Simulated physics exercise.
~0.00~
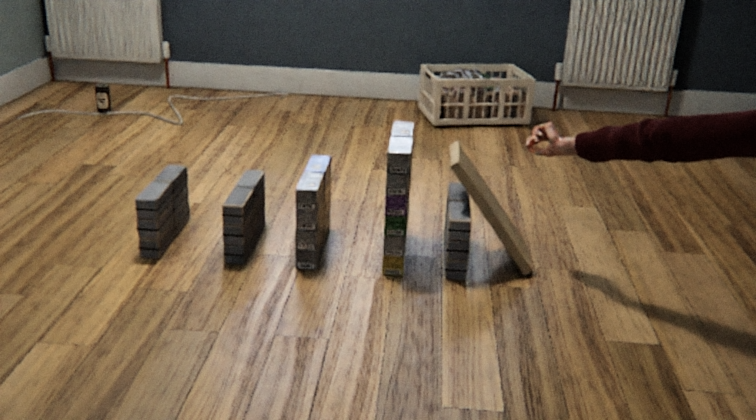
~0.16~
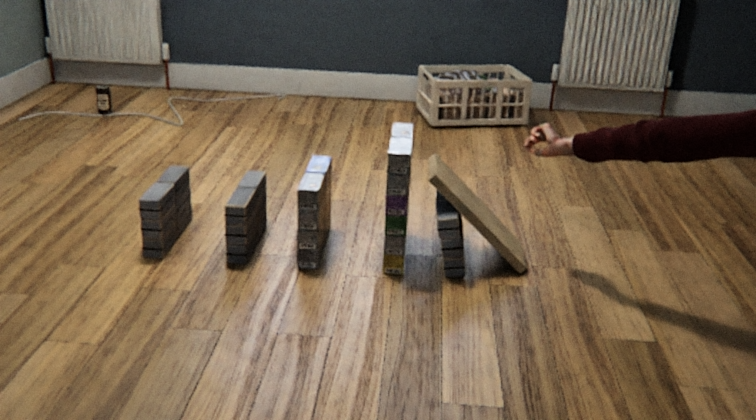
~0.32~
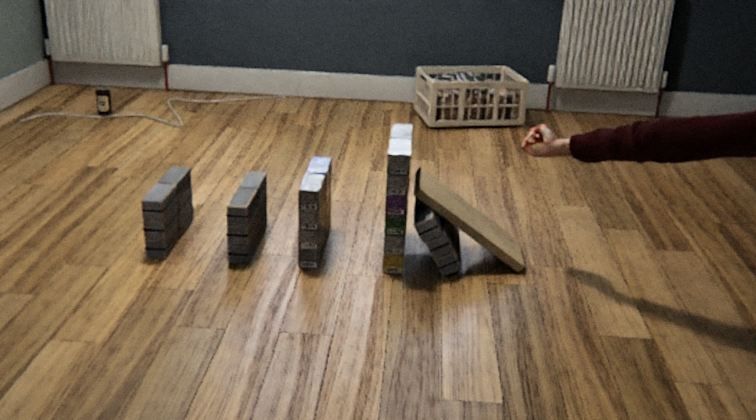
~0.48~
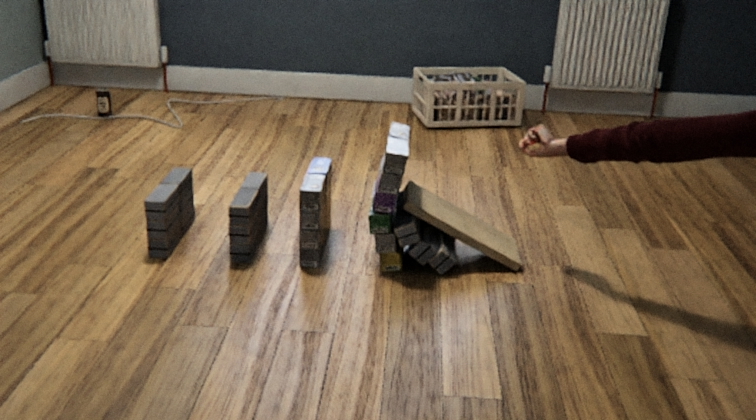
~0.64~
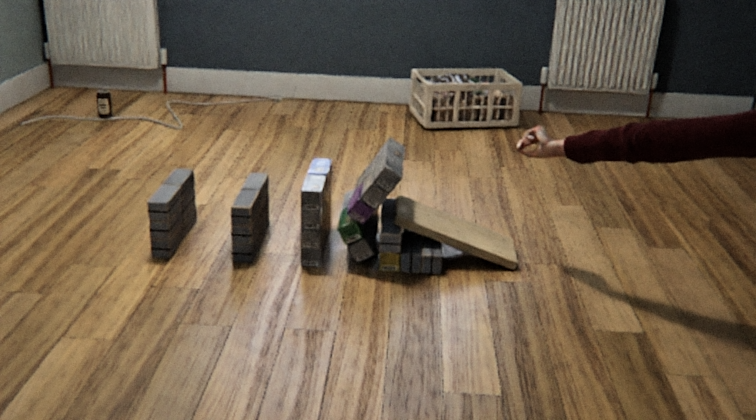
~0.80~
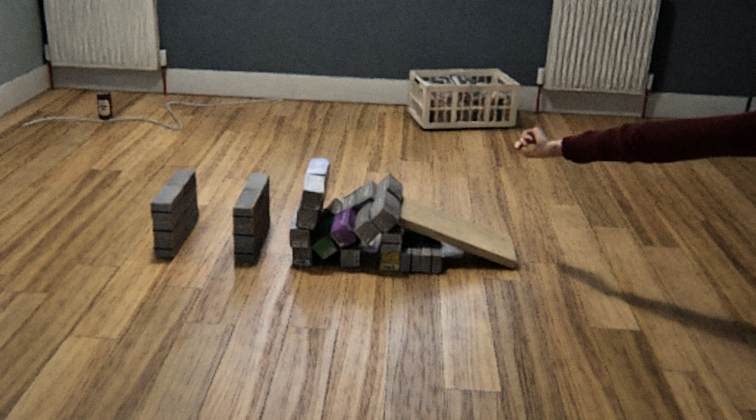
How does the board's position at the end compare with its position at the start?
At the start the board is leaning steeply to the left by the nearest short stack. By the end it is down on its side, sloping low with its left end on the fallen packets.
On the wooden floor of a room with a dark wall and white radiators, seen from slightly above, five grey stacks of packets stand in a row, the tallest showing purple, green and yellow pieces. An arm in a dark red sleeve stays at the right as a pale brown board tips left onto the nearest short stack. That stack buckles and slides into the tall one, which bends and collapses leftward, bringing down its purple and green packets. The heap reaches the next stack and disturbs its lower part, but its top stays up. The two leftmost stacks remain standing.
